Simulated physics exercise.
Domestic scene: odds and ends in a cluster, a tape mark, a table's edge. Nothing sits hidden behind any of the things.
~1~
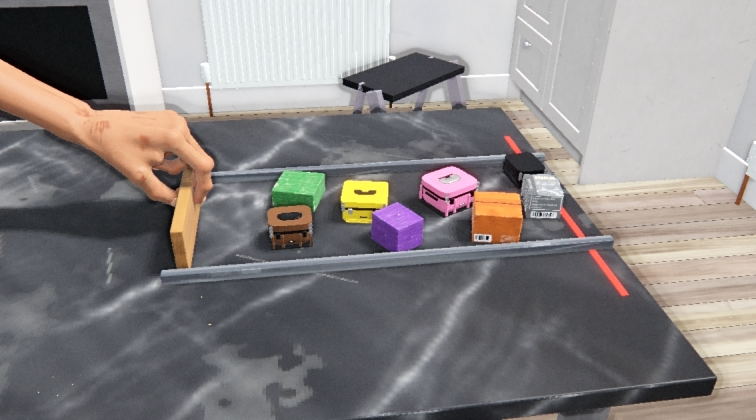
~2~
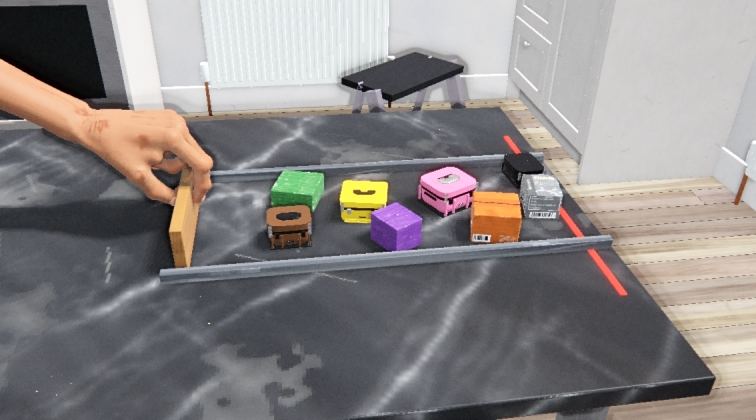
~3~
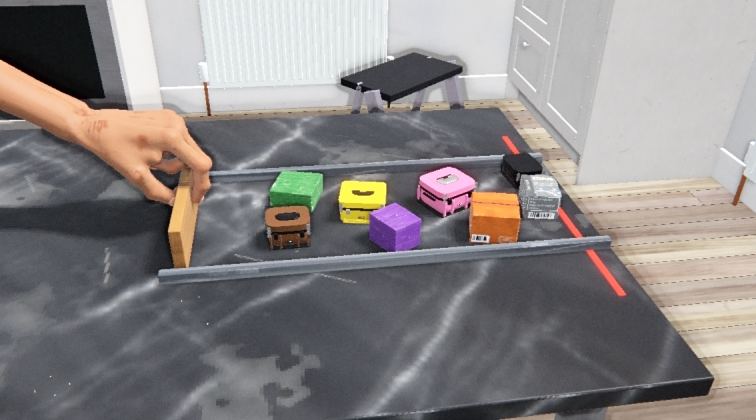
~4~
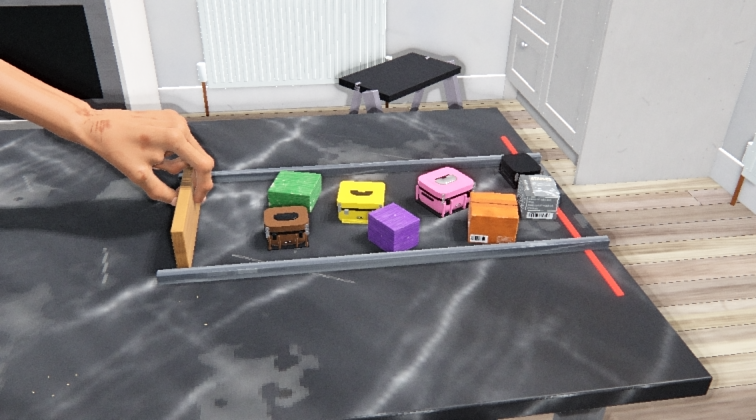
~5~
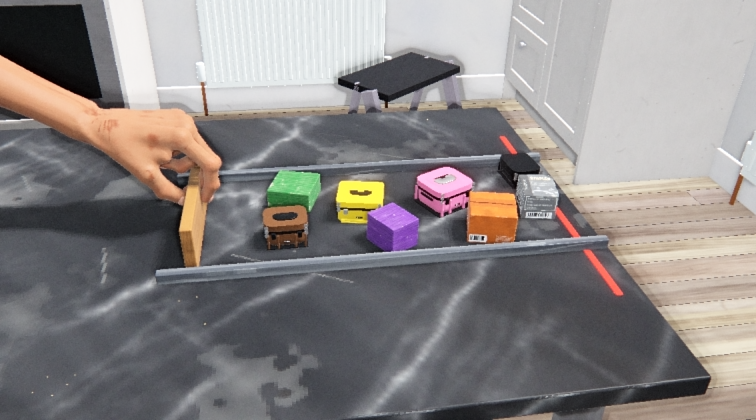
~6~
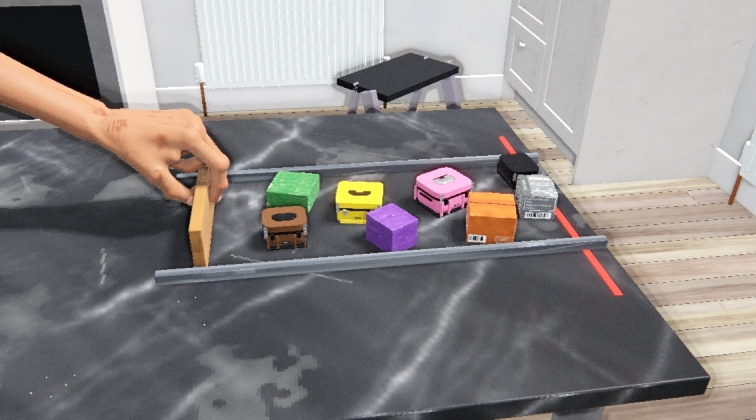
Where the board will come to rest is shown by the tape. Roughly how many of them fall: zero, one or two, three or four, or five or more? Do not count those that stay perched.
Five or more.
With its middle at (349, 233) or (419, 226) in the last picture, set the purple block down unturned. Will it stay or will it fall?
The purple block drops away, then drops away.
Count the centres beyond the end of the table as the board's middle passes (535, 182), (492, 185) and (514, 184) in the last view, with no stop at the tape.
6, 3 and 4.
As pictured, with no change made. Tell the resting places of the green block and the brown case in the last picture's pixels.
The green block comes to rest close to (553, 171), while the brown case rests close to (582, 207).
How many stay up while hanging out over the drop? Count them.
The count is 2.
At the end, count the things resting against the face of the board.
The answer is 2.
Soon after, none off yet; black case at rest near (518, 171); grey box at rest near (536, 197); orange box at rest near (490, 218).
Then, none off yet; black case at rest near (518, 171); grey box moving near (539, 196); orange box moved a little near (511, 215).
Further on, none off yet; black case tipped well over near (565, 181); grey box tipped well over near (591, 197); orange box moved well along near (597, 211).
At rest, the number that fall off is five or more; fallen, yellow case, purple block, pink case, orange box, grey box and black case.
